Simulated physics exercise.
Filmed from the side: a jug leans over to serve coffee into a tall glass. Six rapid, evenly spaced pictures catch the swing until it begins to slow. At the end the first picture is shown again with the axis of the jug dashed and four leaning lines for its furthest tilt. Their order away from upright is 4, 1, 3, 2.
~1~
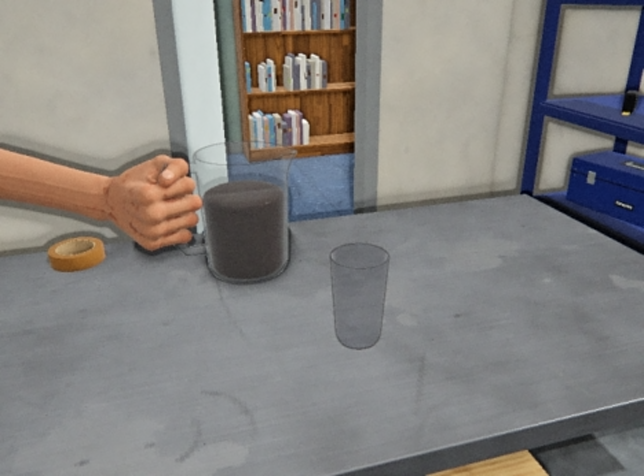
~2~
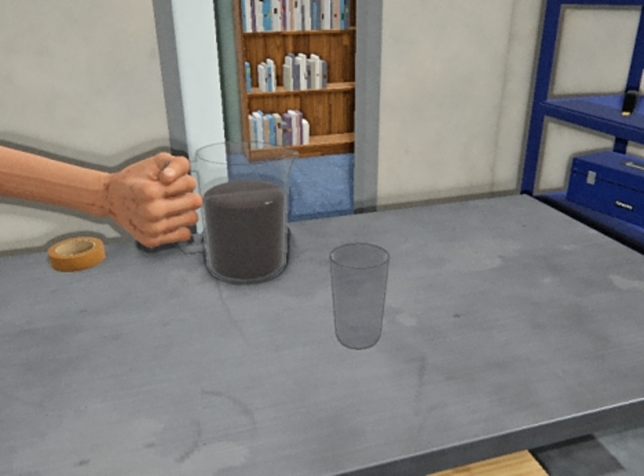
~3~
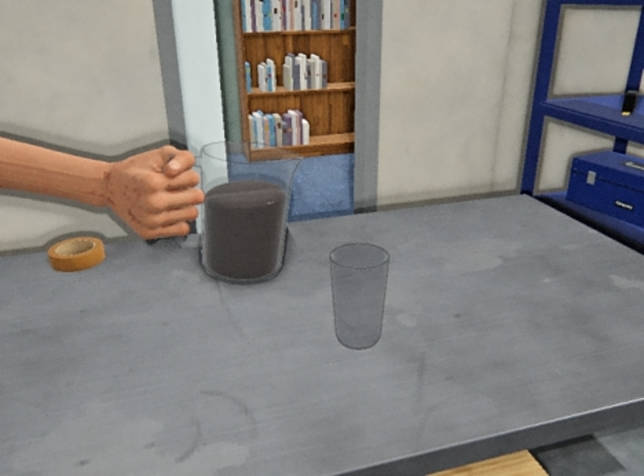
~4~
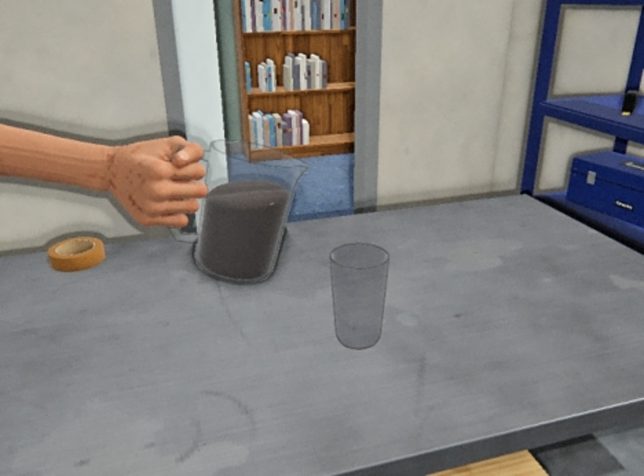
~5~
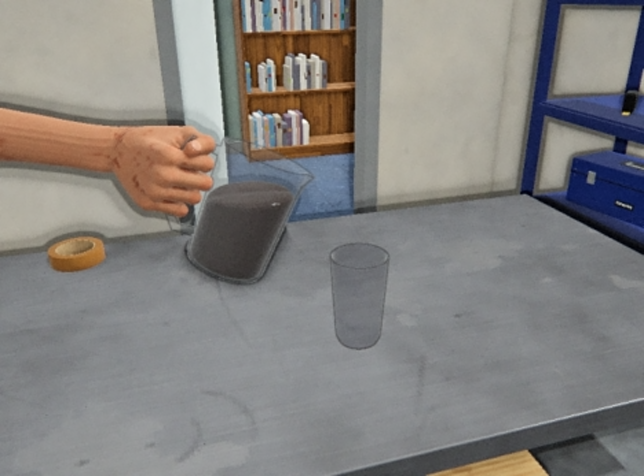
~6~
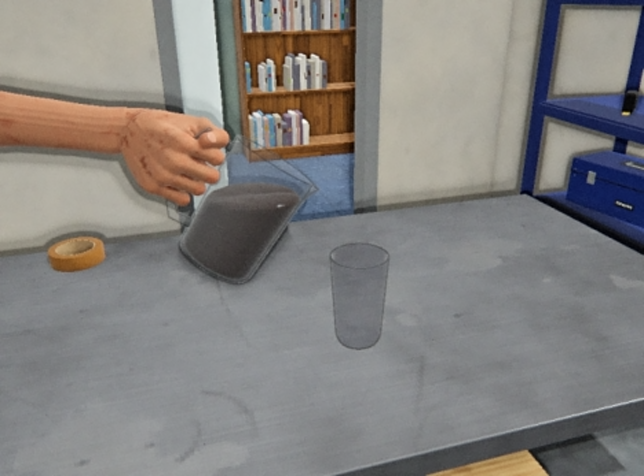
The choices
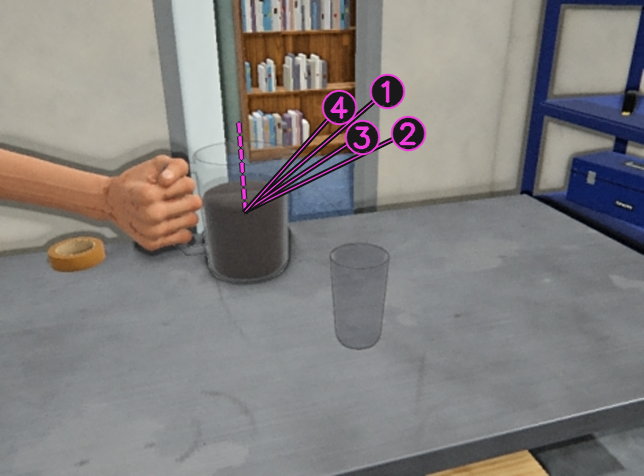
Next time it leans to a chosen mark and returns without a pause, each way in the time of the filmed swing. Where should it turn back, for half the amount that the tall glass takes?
Best: 2.
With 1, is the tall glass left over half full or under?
Under.
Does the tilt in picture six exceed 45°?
No, it does not.
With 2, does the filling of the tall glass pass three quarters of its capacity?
No.
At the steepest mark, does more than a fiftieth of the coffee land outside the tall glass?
No, it does not.
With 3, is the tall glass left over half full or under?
Under.
On the marked copy, 1 at (373, 101); 2 at (393, 139); 3 at (346, 144); 4 at (327, 119).
For line 1, the tall glass ends with about 14 % of what it can hold.
For line 2, the tall glass ends with about 49 % of what it can hold.
For line 3, the tall glass ends with about 29 % of what it can hold.
For line 4, the tall glass ends with about 4 % of what it can hold.
